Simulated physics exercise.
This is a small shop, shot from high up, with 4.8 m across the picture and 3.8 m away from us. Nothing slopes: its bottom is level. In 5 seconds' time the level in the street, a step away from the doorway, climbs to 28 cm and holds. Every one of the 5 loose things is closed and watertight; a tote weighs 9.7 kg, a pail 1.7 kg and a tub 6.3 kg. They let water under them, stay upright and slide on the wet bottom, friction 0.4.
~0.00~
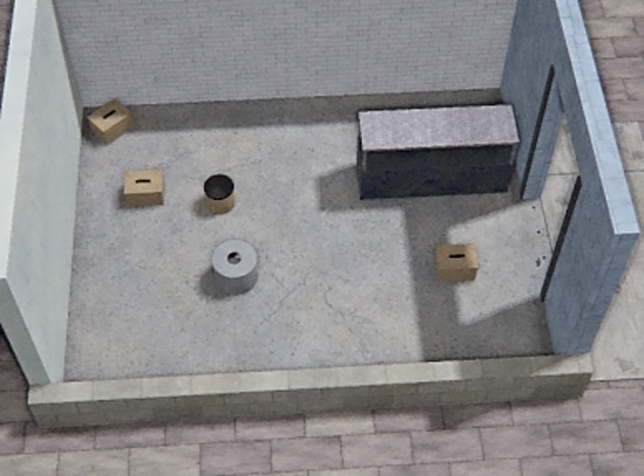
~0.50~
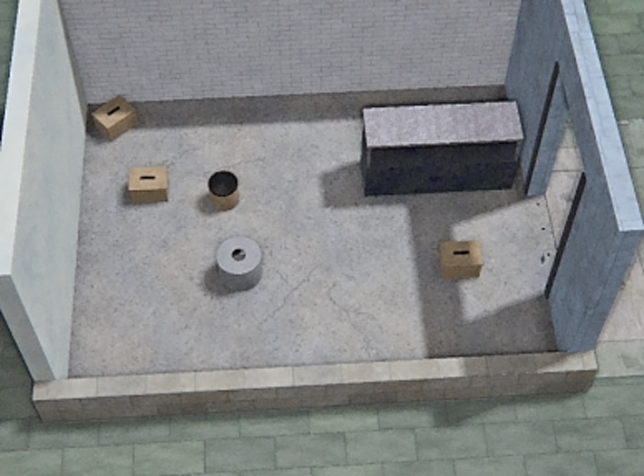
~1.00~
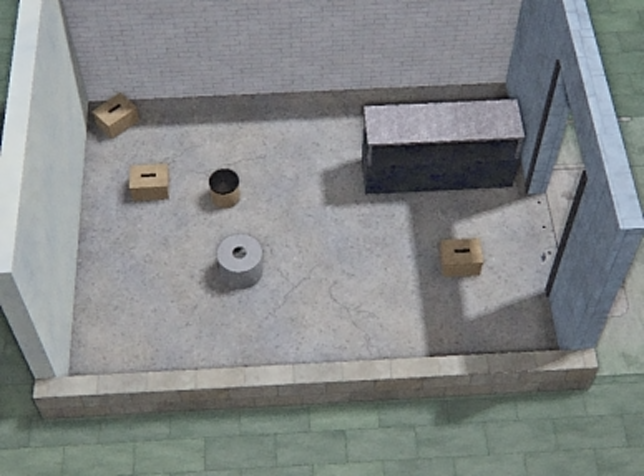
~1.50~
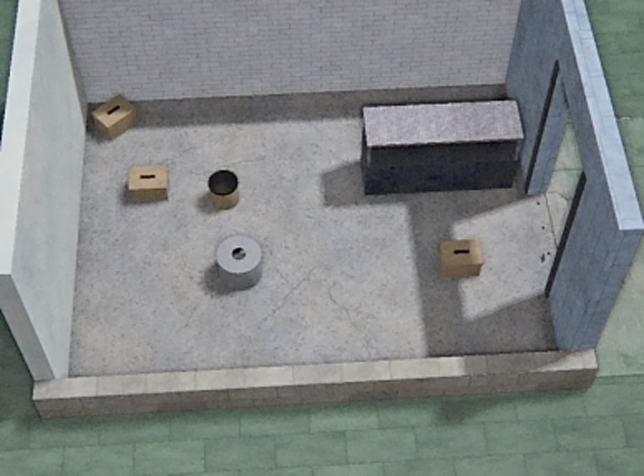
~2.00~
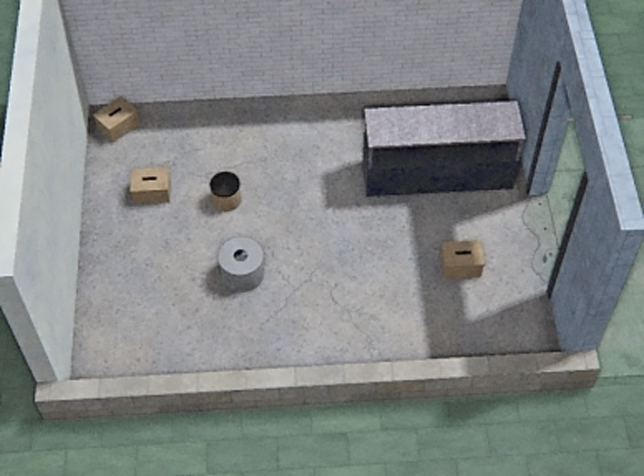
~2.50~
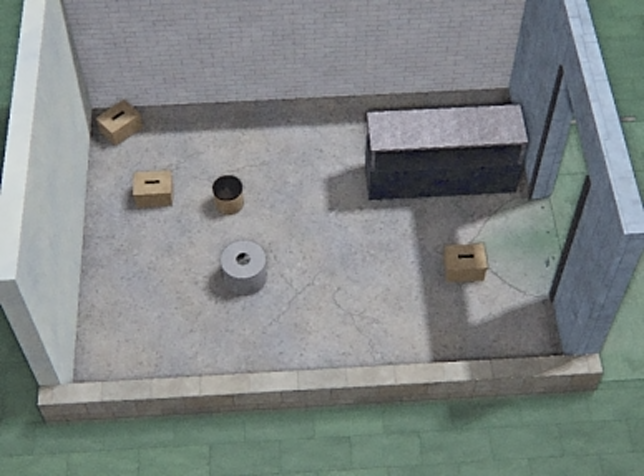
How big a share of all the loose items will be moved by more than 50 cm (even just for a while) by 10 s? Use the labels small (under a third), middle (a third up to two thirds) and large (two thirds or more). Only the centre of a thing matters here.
Large.
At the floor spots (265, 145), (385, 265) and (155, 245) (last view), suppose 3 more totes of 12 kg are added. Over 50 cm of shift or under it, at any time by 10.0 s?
Order as asked - falls below the limit, exceeds the limit, exceeds the limit.
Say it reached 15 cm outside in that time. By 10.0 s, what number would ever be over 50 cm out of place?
The answer would then be 3.
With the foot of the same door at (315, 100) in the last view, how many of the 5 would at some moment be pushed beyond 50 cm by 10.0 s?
So the tally would be 2.
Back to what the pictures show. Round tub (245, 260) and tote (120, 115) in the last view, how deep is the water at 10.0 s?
Close to 14 and 12 centimetres.
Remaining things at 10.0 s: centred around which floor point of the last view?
They average out to somewhere around (190, 176).
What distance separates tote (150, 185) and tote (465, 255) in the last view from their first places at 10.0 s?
120 cm, 350 cm.
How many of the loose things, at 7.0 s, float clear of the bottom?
By my count, 2.
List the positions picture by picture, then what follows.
In the first frame, a tote at (109, 115), on the bottom; a pail at (219, 186), on the bottom; water covers 0.0 m2; 0 of 5 have shifted.
In the second frame, a tote at (114, 111), on the bottom; a pail at (223, 183), on the bottom; 0.0 m2 under water; 0 of 5 have shifted.
In the third frame, a tote at (115, 109) rests on the ground; a pail at (224, 181) rests on the ground; water covers 0.0 m2; 0 of 5 have shifted.
In the fourth frame, a tote at (114, 111), on the bottom; a pail at (223, 182) rests on the ground; 0.0 m2 under water; 0 of 5 have shifted.
In the fifth frame, a tote at (115, 113) rests on the ground; a pail at (225, 184) rests on the ground; 0.0 m2 under water; 0 of 5 have shifted.
In the sixth frame, a tote at (118, 116) rests on the ground; a pail at (227, 187) rests on the ground; 0.6 m2 under water; 0 of 5 have shifted.
After 3.5 s 0 of 5 are over 50 cm from their spots; 0 afloat.
After 4.5 s 1 of 5 are over 50 cm from their spots; 0 afloat.
After 7.0 s 3 of 5 are over 50 cm from their spots; 2 afloat.
After 10.0 s 5 of 5 are over 50 cm from their spots, and 5 have been at some point; 5 afloat.
